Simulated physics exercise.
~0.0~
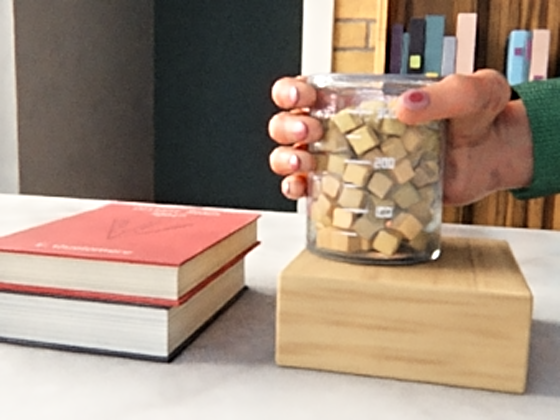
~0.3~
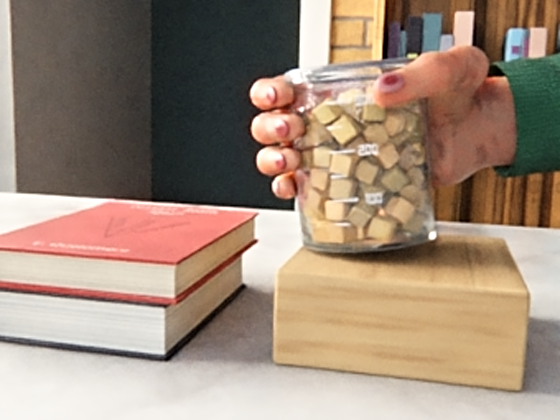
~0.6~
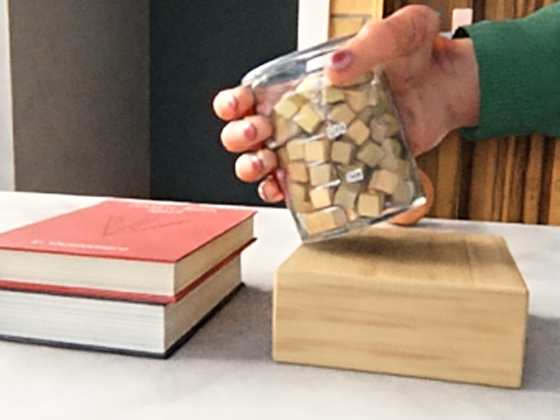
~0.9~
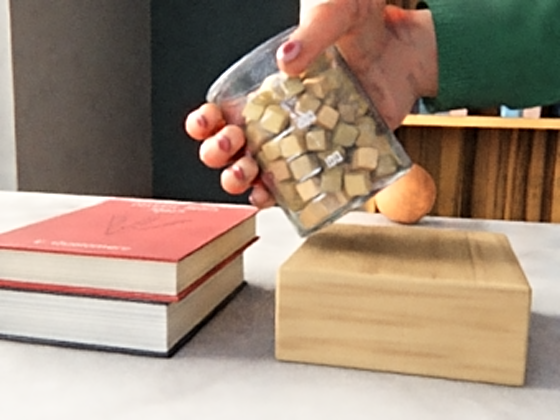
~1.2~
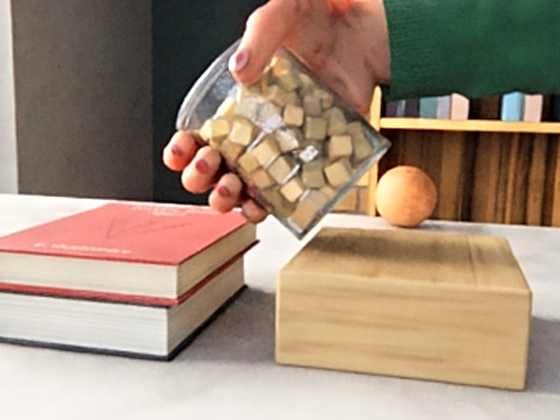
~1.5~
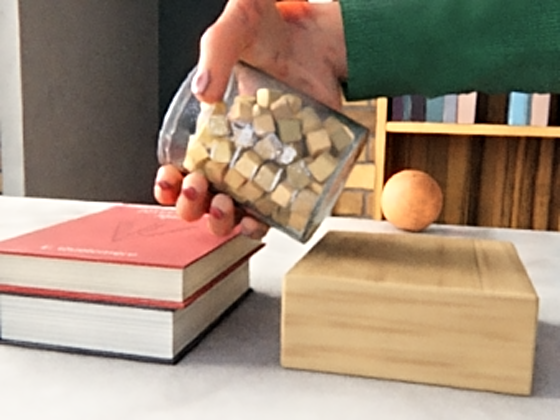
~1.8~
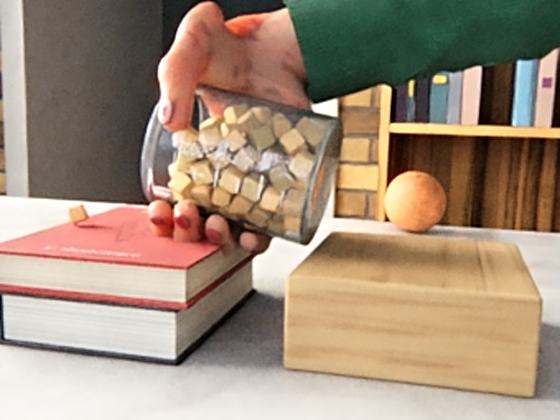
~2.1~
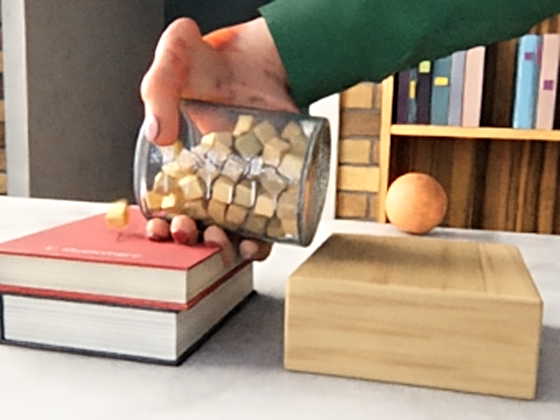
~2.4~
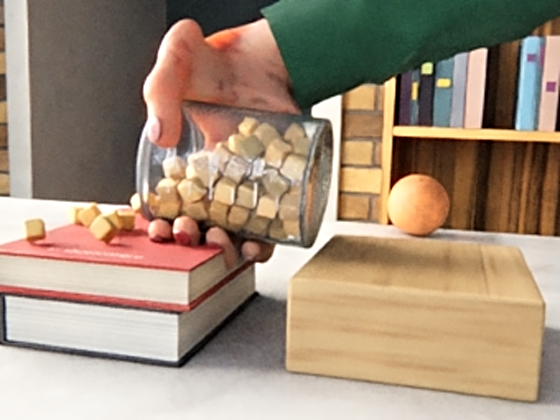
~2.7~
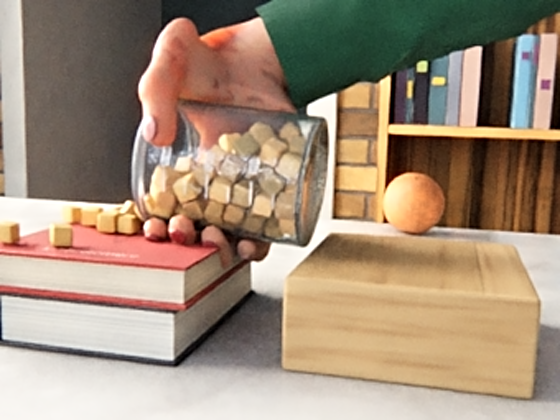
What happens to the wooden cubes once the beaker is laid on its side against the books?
Some of them spill out of the open end and scatter across the red cover of the top book, while most stay inside the beaker.
